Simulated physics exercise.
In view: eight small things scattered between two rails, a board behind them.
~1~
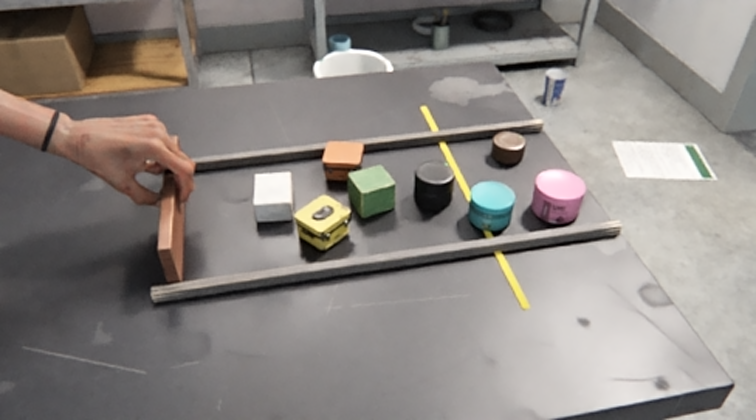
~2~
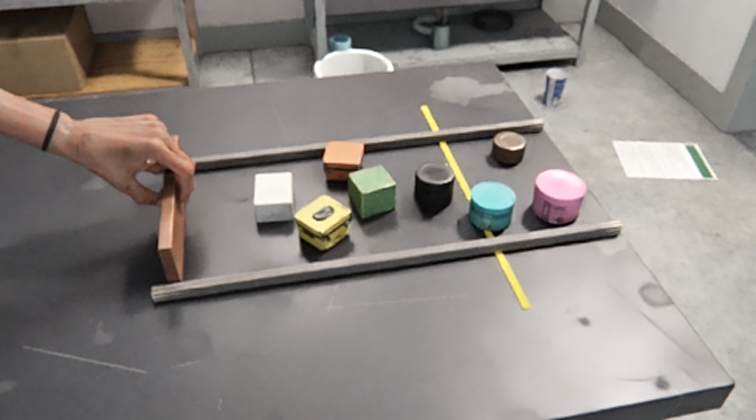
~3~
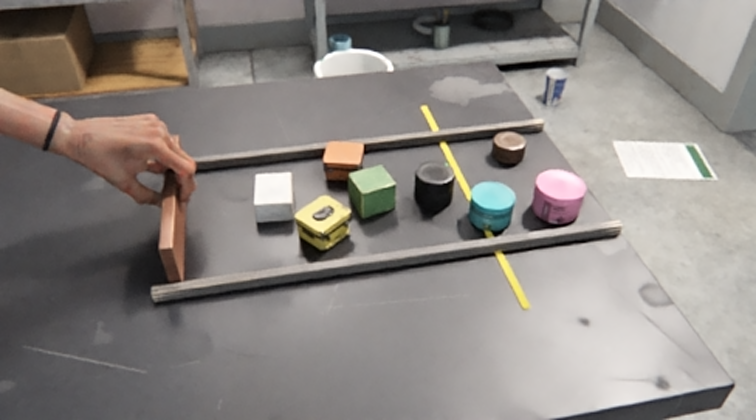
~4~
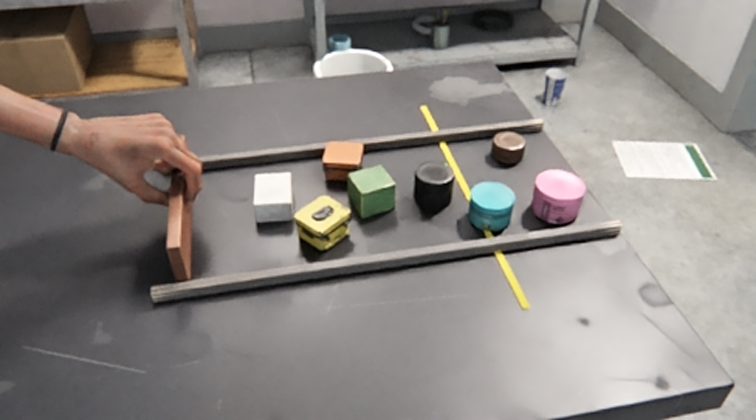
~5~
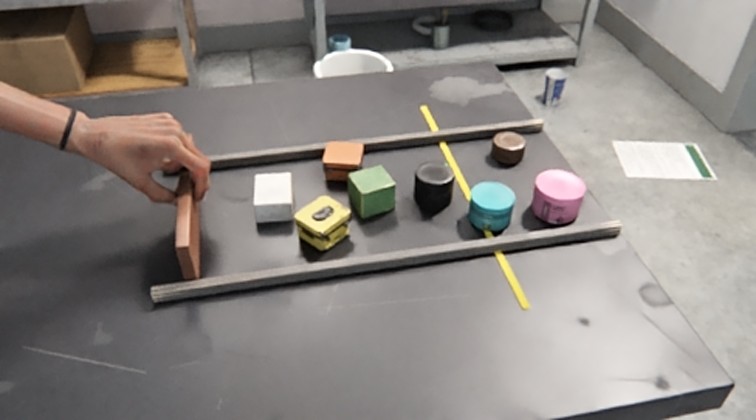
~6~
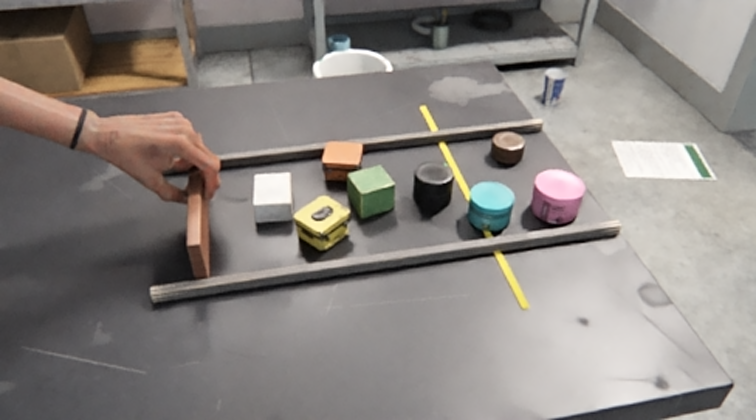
At first, a hand holds a reddish-brown board upright at the left end of two rails, with eight small blocks and tubs scattered between them and a strip of yellow tape. The hand then slides the board slowly a short way right, towards the white block, while the small things stay still.
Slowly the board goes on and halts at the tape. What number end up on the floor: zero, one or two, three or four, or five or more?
As it turns out, the number that fall off is zero.
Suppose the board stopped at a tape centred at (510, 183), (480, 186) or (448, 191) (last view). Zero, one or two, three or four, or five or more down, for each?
One after another: Just one or two; no fall at all; not one.
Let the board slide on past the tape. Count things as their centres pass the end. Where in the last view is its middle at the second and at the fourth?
About (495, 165), then (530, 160).
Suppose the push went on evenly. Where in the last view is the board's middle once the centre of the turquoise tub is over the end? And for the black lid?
At (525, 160) for the turquoise tub; at (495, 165) for the black lid.
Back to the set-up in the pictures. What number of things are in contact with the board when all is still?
The number is 3.
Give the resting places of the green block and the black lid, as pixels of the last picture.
About (517, 173), and the other about (553, 170).
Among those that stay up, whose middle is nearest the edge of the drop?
Foremost is the pink tub.
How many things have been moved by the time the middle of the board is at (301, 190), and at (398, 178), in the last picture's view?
2 and 5.
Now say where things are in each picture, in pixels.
Pink tub (558, 197); brown lid (508, 148); turquoise tub (491, 207); board (174, 206); tape (465, 188), in the first picture.
Brown lid (509, 148); orange case (344, 162), in the second picture.
Turquoise tub (491, 207); yellow case (324, 224), in the third picture.
Pink tub (557, 197); green block (372, 192), in the fourth picture.
Brown lid (508, 148); board (189, 204), in the fifth picture.
Pink tub (557, 197); brown lid (508, 148); turquoise tub (490, 207); board (199, 203); tape (465, 188), in the sixth picture.
Soon after, none off yet; pink tub at rest near (557, 197); brown lid at rest near (508, 148); turquoise tub at rest near (490, 207).
Then, none off yet; pink tub at rest near (557, 197); brown lid at rest near (508, 148); turquoise tub moved a little near (506, 205).
At rest, the number that fall off is zero.
